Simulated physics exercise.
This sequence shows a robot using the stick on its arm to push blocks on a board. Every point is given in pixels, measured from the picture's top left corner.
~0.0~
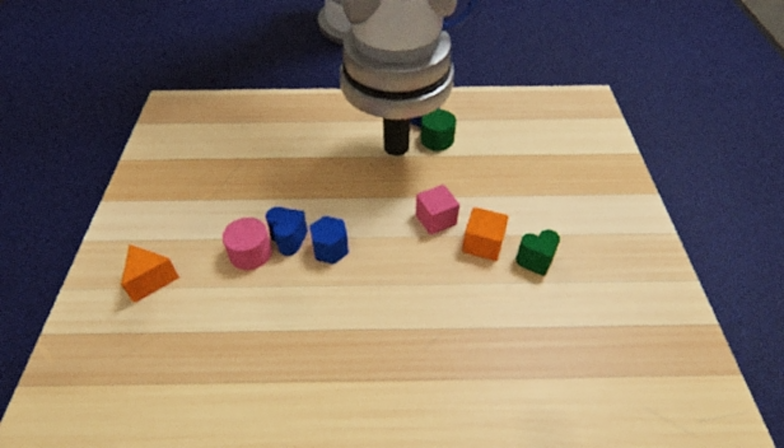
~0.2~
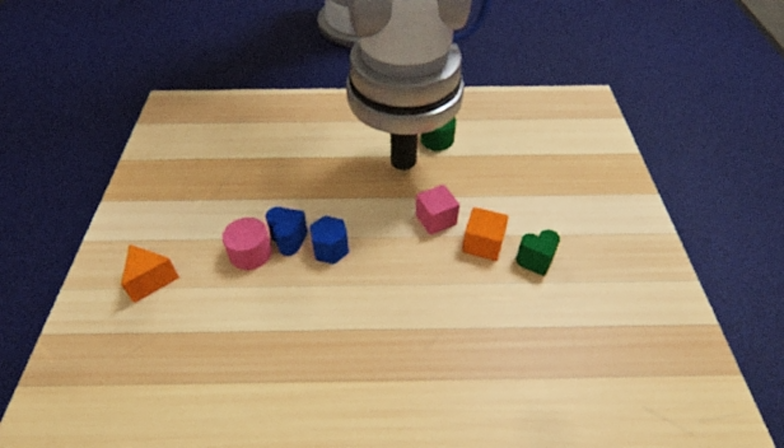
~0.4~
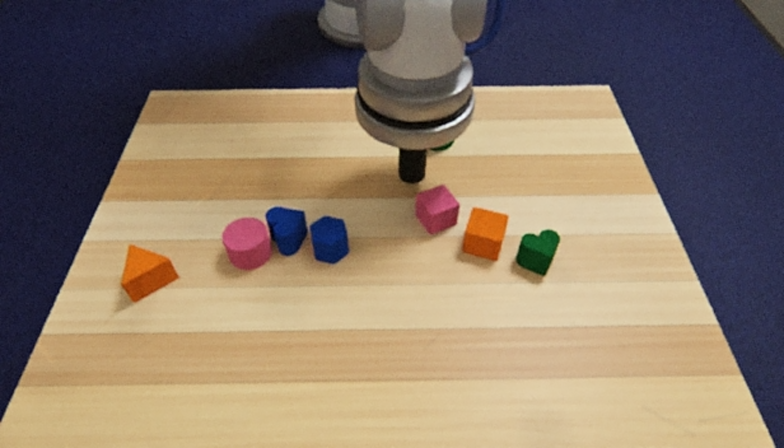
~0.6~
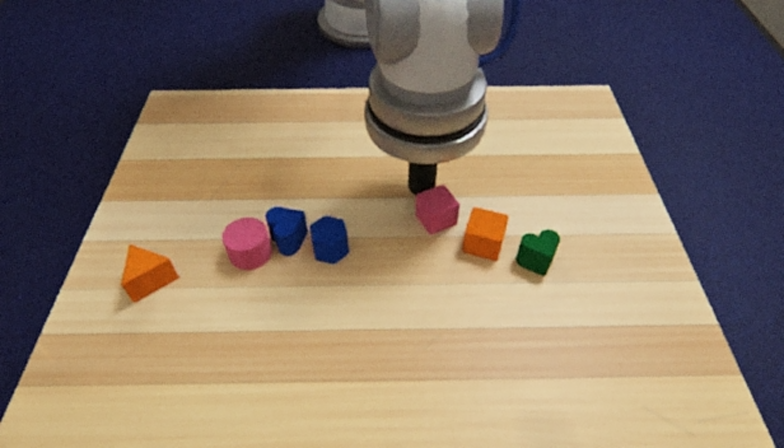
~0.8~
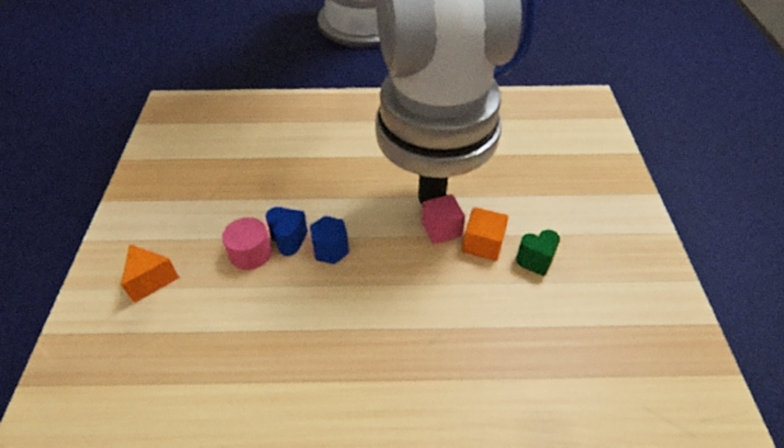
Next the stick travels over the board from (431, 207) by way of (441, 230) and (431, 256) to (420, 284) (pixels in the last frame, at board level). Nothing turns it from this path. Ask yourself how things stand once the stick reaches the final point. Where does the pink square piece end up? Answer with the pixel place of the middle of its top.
It will likely be found at (460, 265).
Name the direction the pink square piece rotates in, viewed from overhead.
From the top: Counterclockwise.
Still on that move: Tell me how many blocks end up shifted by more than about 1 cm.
There will be one block displaced.
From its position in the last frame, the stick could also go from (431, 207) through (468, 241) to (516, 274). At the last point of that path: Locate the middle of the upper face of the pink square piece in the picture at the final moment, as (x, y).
In the picture, it is at (460, 248).
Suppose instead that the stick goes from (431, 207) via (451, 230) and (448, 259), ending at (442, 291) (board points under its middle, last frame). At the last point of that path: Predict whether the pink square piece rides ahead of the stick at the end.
The stick will still be pushing it.
The first path, step by step. One third of the way, stick (442, 222); pink square piece (453, 235); orange square piece (491, 226), turned 15° anticlockwise.
Two thirds of the way, stick (432, 249); pink square piece (456, 259), turned 35° anticlockwise; orange square piece (491, 226), turned 15° anticlockwise.
At the end, stick (420, 276); pink square piece (460, 265), turned 45° anticlockwise; orange square piece (491, 226), turned 15° anticlockwise.
